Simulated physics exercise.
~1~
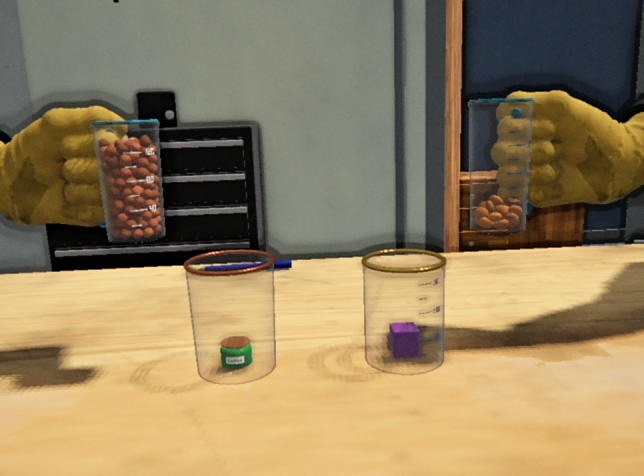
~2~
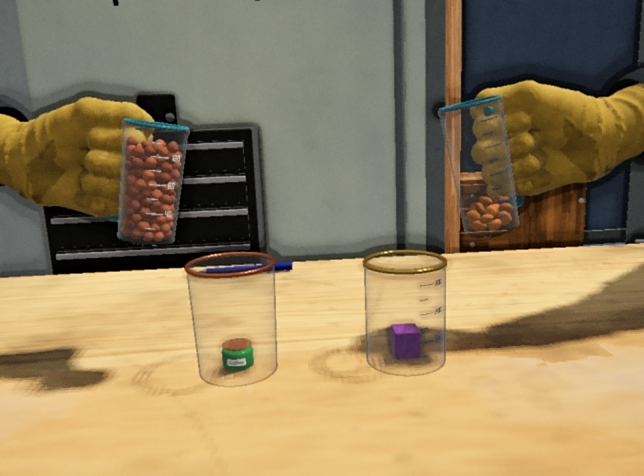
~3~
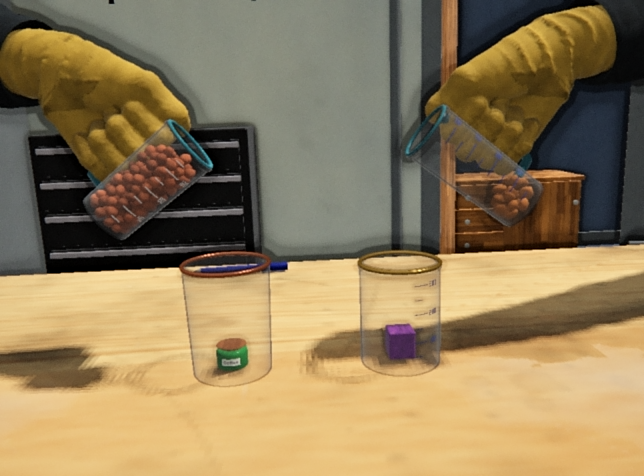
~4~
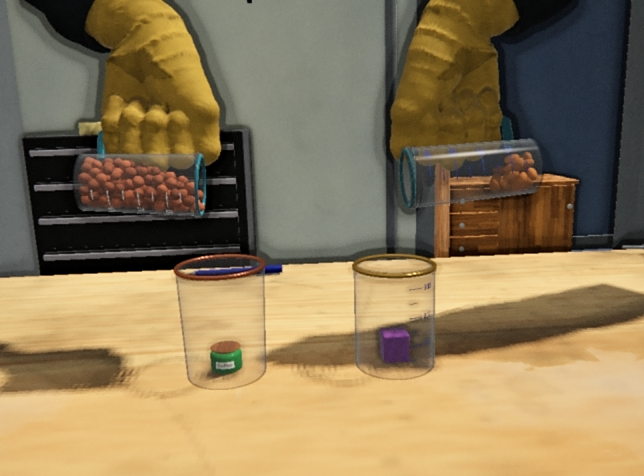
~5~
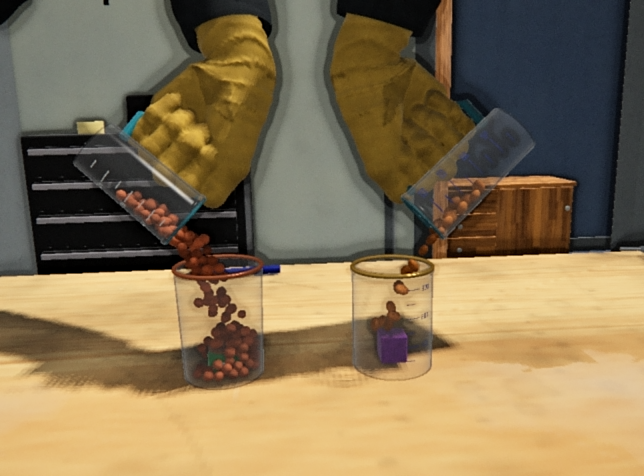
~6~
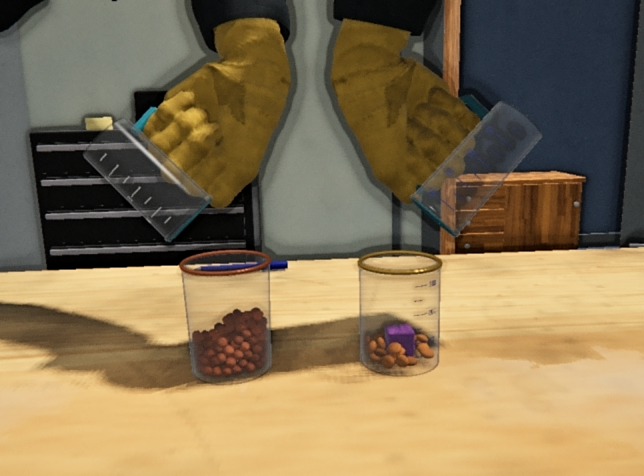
On a pale wooden workbench, two clear containers stand side by side, the left holding a small green jar and the right a purple cube. Above them, two yellow-gloved hands hold clear cups of reddish-brown, nut-like pieces, the left cup much fuller than the right. The hands tilt the cups inward until both lie on their sides, with nothing spilling yet. They tip further, and the pieces tumble into the containers below. Both cups end up empty and still upturned, with the green jar buried under a heap on the left while the purple cube still shows above a shallow layer on the right.
